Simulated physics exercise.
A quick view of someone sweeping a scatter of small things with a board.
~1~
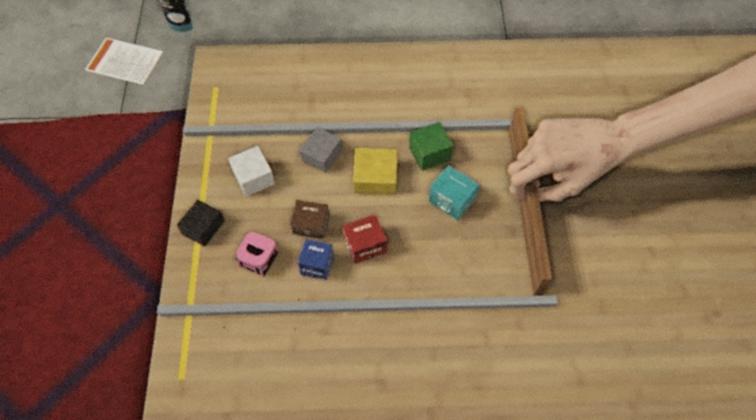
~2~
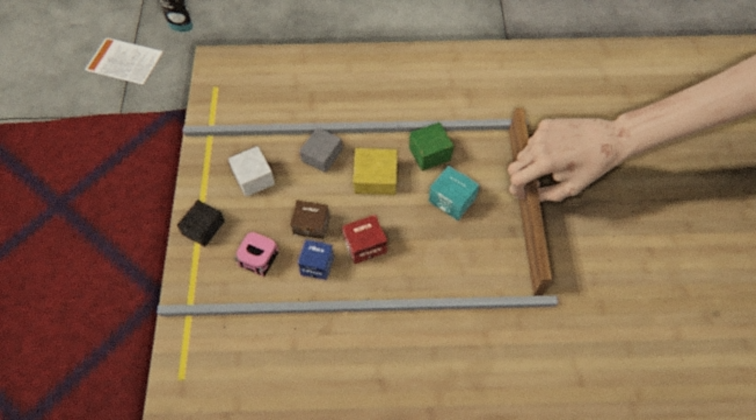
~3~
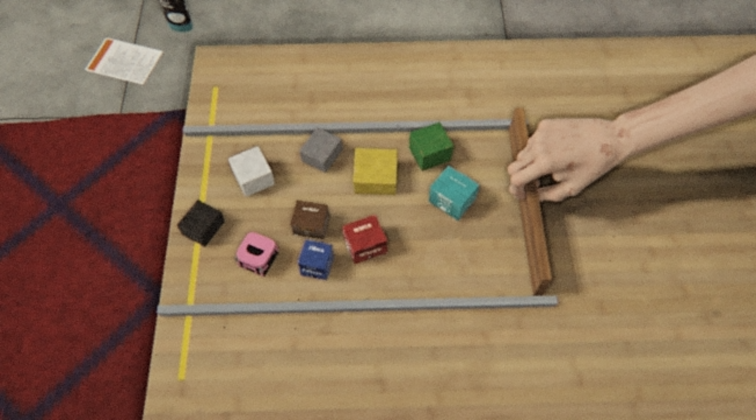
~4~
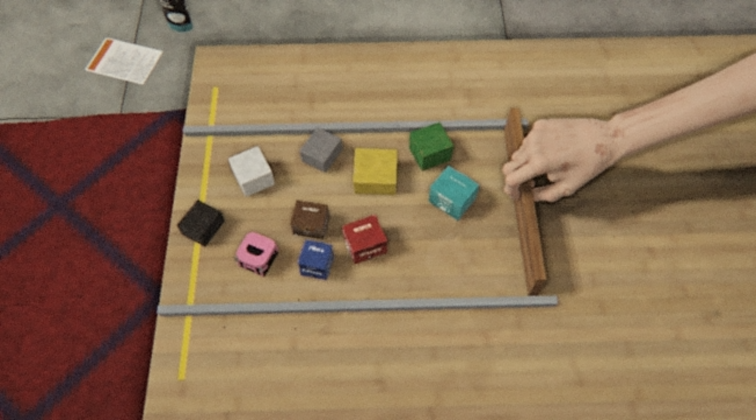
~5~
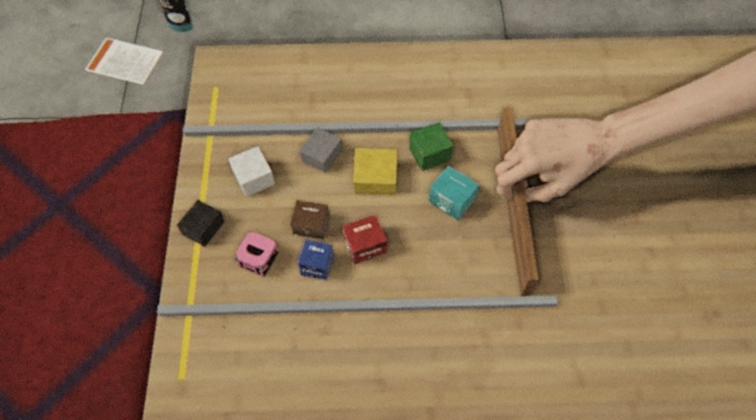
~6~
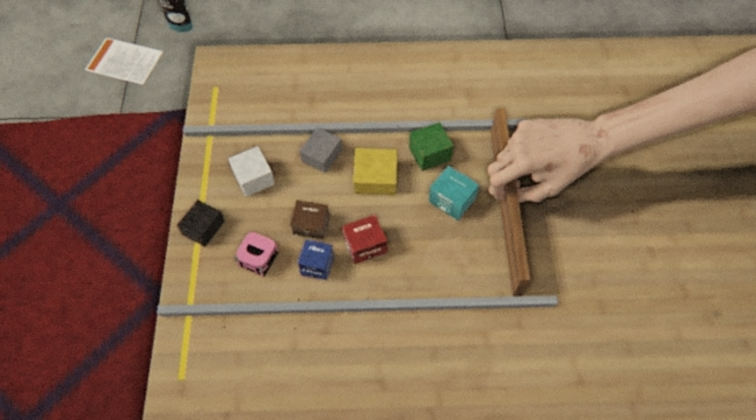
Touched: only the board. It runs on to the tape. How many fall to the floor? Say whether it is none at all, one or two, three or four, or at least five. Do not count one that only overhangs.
I predict the table will shed at least five pieces.
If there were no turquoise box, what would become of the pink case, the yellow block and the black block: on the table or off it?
In that case the pink case goes off the edge, the yellow block stays where it is, the black block goes off the edge.
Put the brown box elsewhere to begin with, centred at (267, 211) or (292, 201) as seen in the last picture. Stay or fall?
Taking them in order, it drops away and then it drops away.
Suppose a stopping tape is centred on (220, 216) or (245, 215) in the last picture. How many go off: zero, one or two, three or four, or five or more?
First 3 or 4, then one or two.
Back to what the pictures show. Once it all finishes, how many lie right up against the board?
5 in contact.
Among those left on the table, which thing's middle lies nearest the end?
Nearest once everything settles: Yellow block.
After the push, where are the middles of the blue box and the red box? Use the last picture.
Roughly (174, 288); the other one roughly (173, 256).
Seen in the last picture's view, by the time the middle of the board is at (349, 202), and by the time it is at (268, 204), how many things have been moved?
The first number is 7, the next one 10.
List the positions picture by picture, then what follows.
In the first picture, black block (201, 223); white block (252, 171); pink case (257, 254); board (528, 198); tape (201, 216).
In the second picture, white block (252, 171); turquoise box (453, 193).
In the third picture, pink case (257, 254); grey block (321, 150).
In the fourth picture, black block (201, 223); green block (431, 147).
In the fifth picture, white block (252, 171); blue box (316, 260).
In the sixth picture, black block (201, 223); white block (252, 171); pink case (257, 254); board (509, 198); tape (201, 216).
A little later, none off yet; black block at rest near (201, 223); white block at rest near (252, 171); pink case at rest near (257, 254).
When it is over, the number that fall off is five or more; down, grey block, brown box, pink case, white block and black block.
